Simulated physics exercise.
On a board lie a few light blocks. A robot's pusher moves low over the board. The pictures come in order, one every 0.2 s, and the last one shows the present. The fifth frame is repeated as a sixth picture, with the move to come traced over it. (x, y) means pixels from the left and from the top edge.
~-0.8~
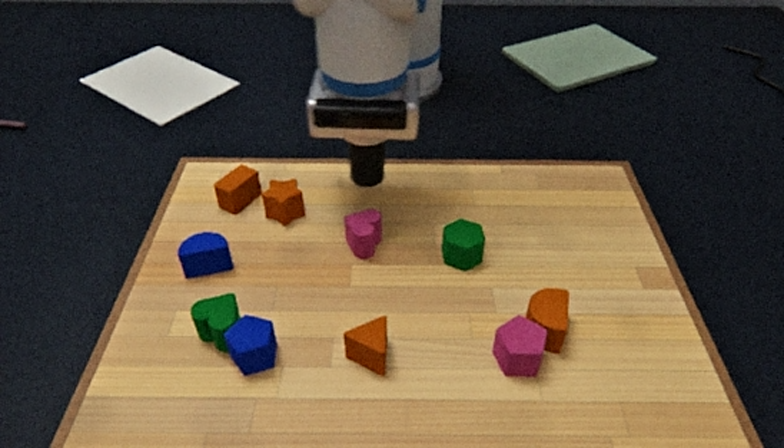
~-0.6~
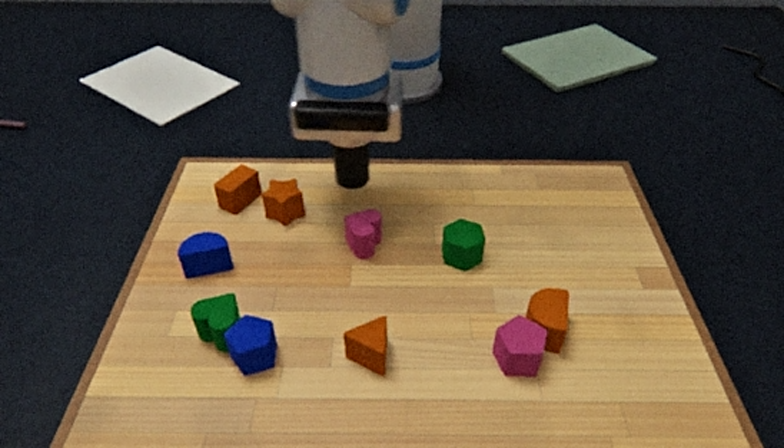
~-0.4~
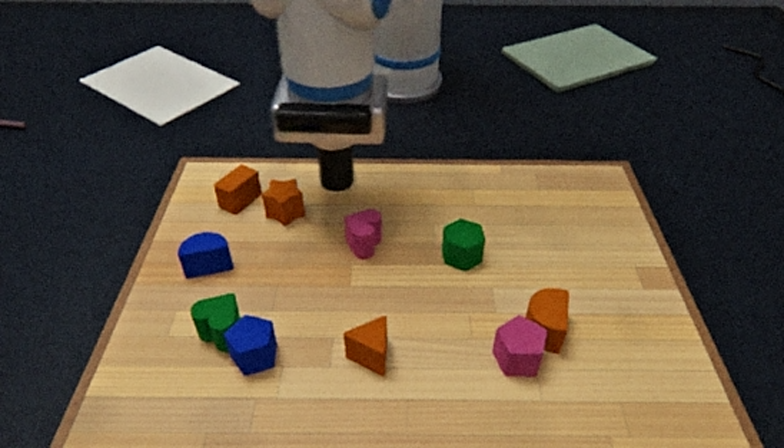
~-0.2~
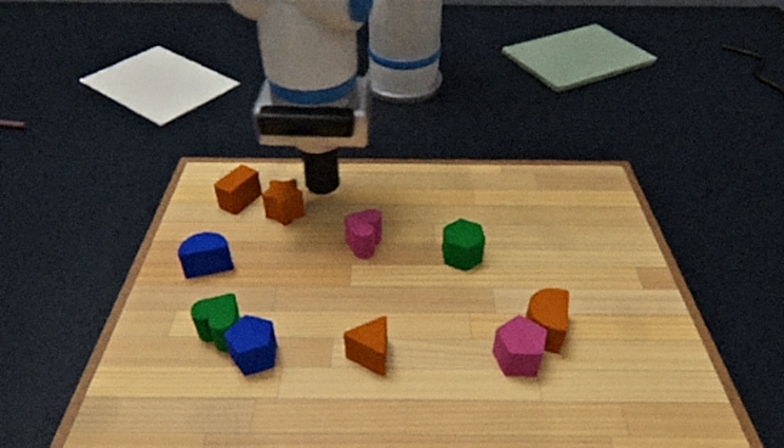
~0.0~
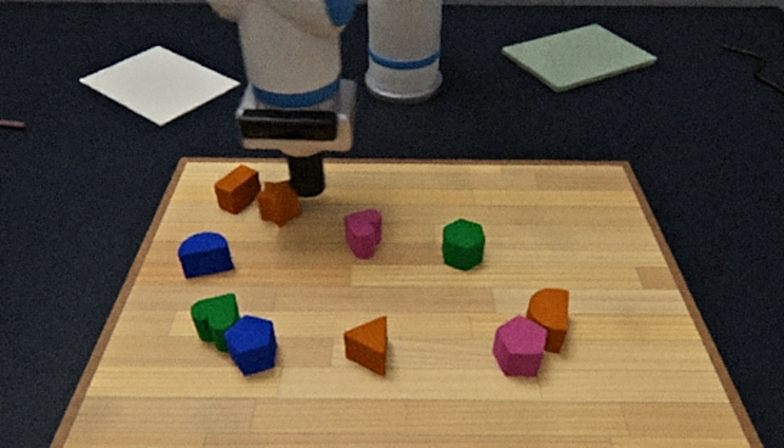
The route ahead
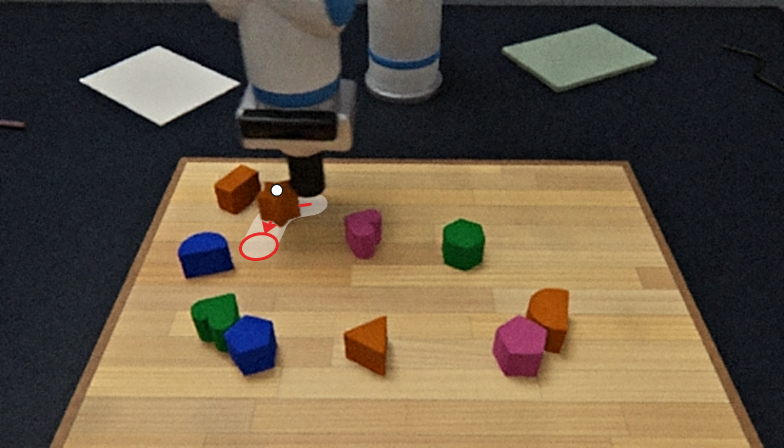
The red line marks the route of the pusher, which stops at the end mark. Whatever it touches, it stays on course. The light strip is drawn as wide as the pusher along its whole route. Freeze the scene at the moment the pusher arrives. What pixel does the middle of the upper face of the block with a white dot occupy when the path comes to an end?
In the picture, it is at (225, 211).
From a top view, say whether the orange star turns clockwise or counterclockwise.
From above, the orange star will be seen to turn clockwise.
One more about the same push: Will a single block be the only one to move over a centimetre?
Final answer: Yes.
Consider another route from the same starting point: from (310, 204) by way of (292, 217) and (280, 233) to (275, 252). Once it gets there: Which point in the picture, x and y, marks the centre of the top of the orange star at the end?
The answer is (243, 207).
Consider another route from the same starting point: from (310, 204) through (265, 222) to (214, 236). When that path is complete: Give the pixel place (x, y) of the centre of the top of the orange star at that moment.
It will end up at (173, 223).
Path on the board, from (310, 204) over (284, 210) and (268, 227) to (259, 246); the dot is on the orange star.
The first path, step by step. Halfway along, pusher at (271, 201); orange star at (236, 203).
At the end, pusher at (255, 229); blue D-shaped block in place; orange star at (225, 211), turned 45° clockwise.
